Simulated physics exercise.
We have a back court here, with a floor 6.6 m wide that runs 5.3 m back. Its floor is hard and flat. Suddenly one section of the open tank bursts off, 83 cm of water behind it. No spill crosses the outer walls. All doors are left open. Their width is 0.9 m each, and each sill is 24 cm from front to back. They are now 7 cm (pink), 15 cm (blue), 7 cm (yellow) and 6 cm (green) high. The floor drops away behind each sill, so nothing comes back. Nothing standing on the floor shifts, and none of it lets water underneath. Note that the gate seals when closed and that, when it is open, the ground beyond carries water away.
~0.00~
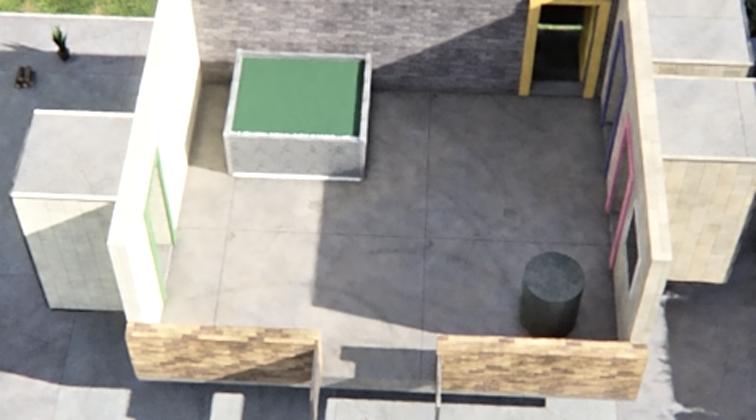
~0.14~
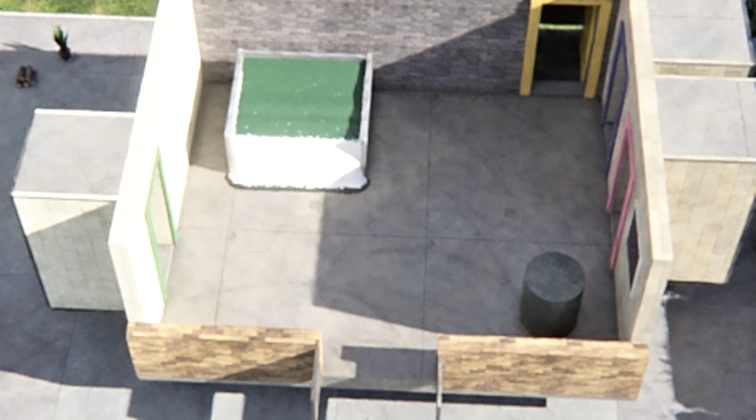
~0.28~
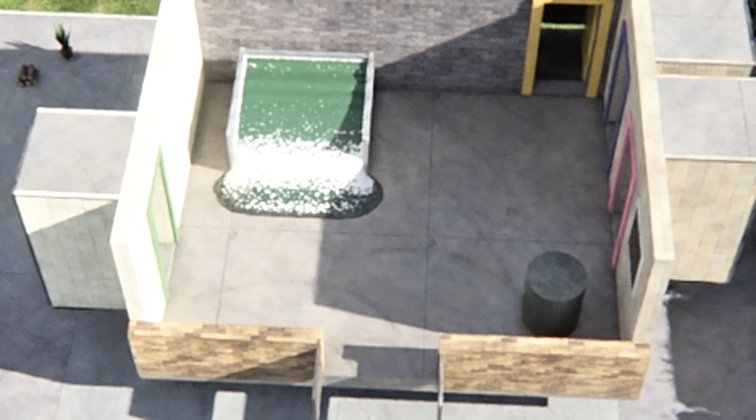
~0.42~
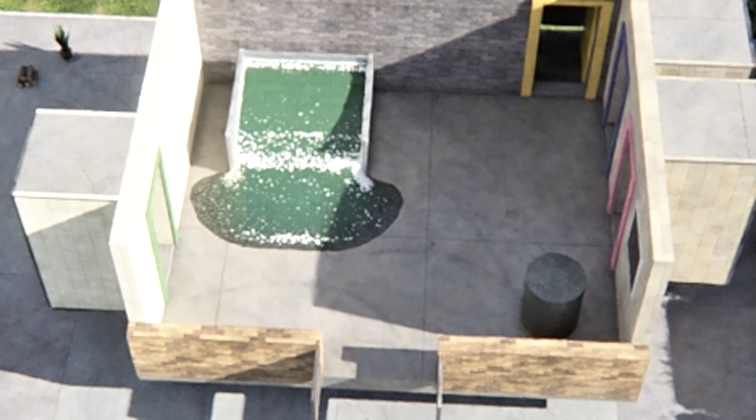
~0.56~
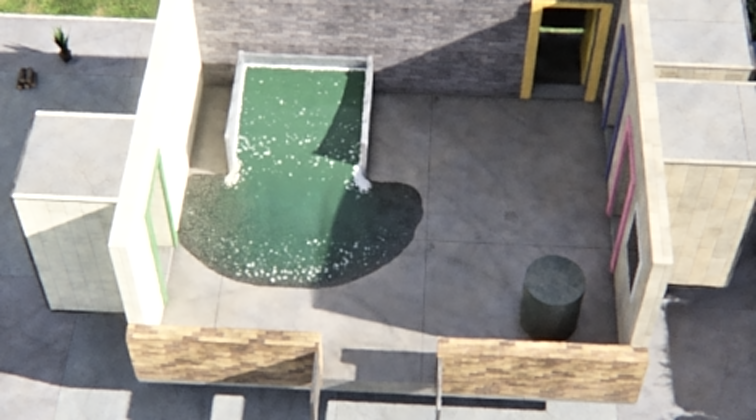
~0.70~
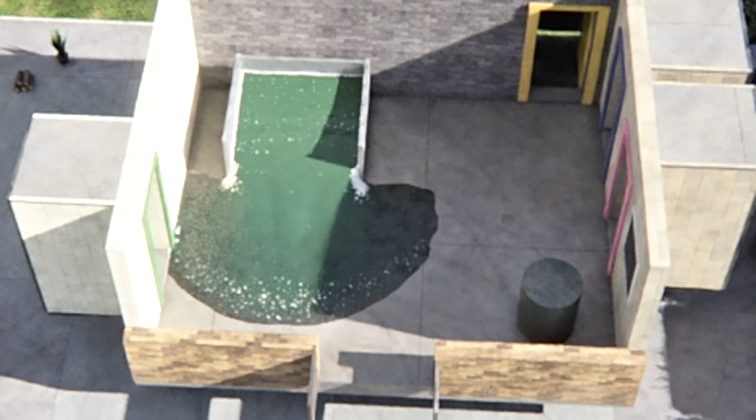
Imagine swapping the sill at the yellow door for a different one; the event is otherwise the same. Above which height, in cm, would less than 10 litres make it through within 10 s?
Above roughly 12 cm.
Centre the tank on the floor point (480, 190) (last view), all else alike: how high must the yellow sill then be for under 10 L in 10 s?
About 20 centimetres.
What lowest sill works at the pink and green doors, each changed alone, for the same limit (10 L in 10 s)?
Roughly 7.0 cm for the pink door and roughly 23 cm for the green door.
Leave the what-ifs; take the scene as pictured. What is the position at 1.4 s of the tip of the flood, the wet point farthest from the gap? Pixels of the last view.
In the last picture, around (444, 372).
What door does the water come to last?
The yellow door.
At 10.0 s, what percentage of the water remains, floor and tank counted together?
Roughly 62 percent of the water remains.
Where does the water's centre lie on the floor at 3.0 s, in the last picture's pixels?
The water is centred near (297, 266).
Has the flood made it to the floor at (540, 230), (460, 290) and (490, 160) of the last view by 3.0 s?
One by one: Clear, drenched, clear.
After 1.4 s water covers 45 % of the floor, deepest (46 cm) near (165, 359); it has not reached the yellow door.
After 3.0 s water covers 55 % of the floor, deepest (26 cm) near (228, 362); it has not reached the yellow door.
After 10.0 s water covers 100 % of the floor, deepest (10 cm) near (596, 138); 10 cm at the yellow door, 58 litres in over its 7 cm sill.
At the yellow door as built, the water arrived by 6.6 s and peaked near 14 cm at 7.4 s.
Run again over the same 10 s with other heights there, 24 litres in over 10 cm, 4 litres over 14 cm. The limit of 10 litres is kept from about 12 cm up.
